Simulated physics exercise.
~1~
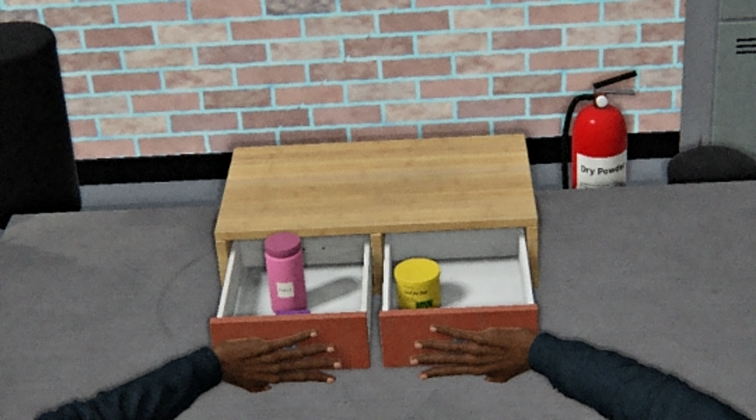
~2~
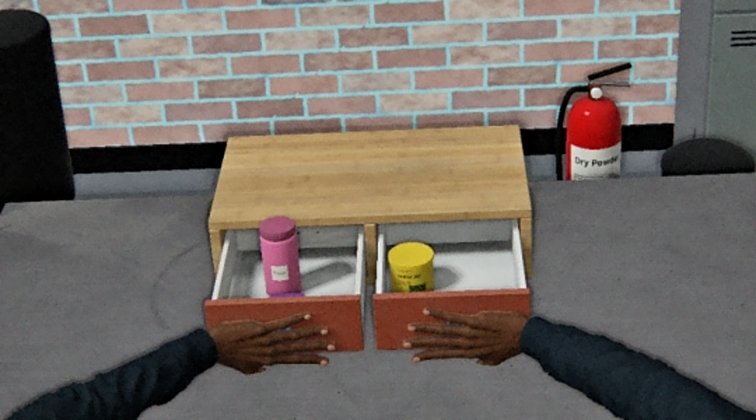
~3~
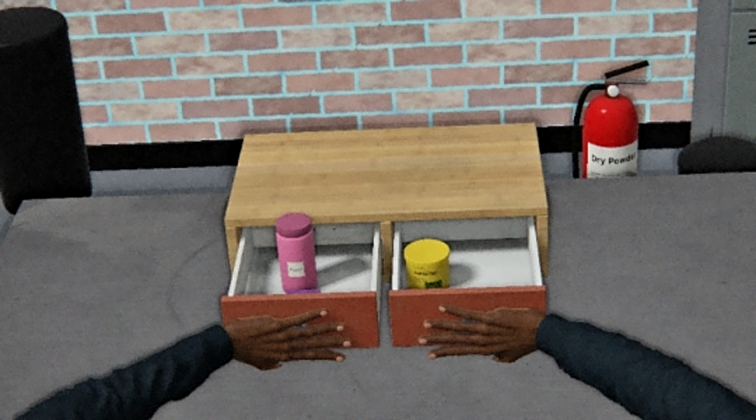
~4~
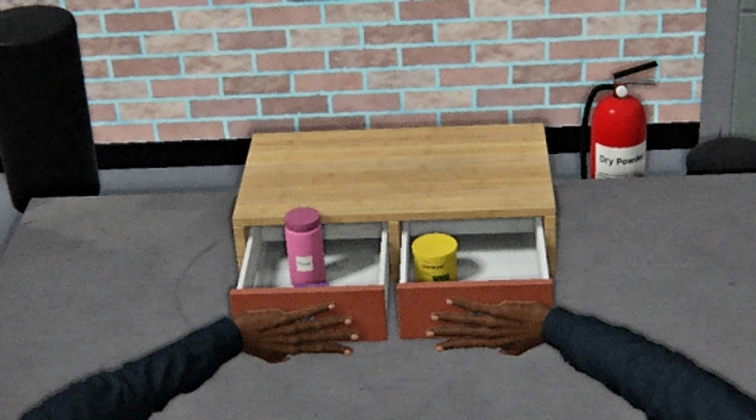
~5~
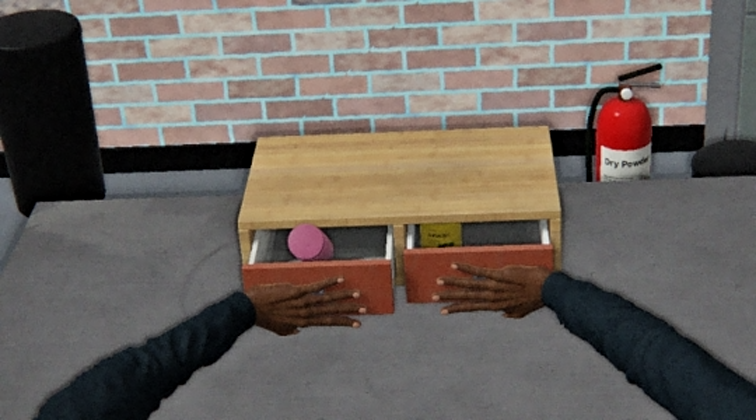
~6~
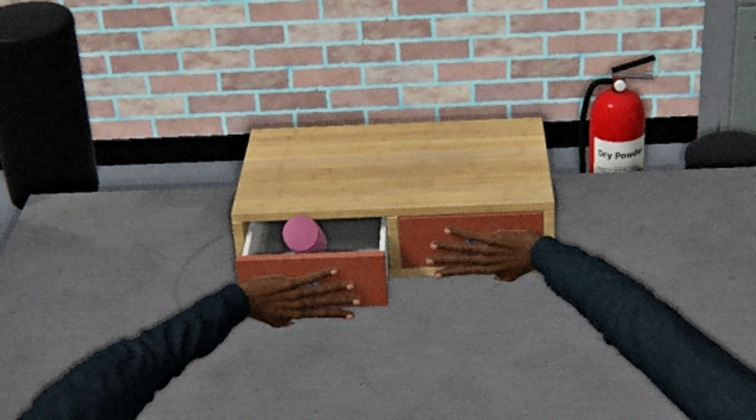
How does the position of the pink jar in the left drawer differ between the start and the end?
At the start the pink jar stands upright in the left drawer, and by the end it is leaning.
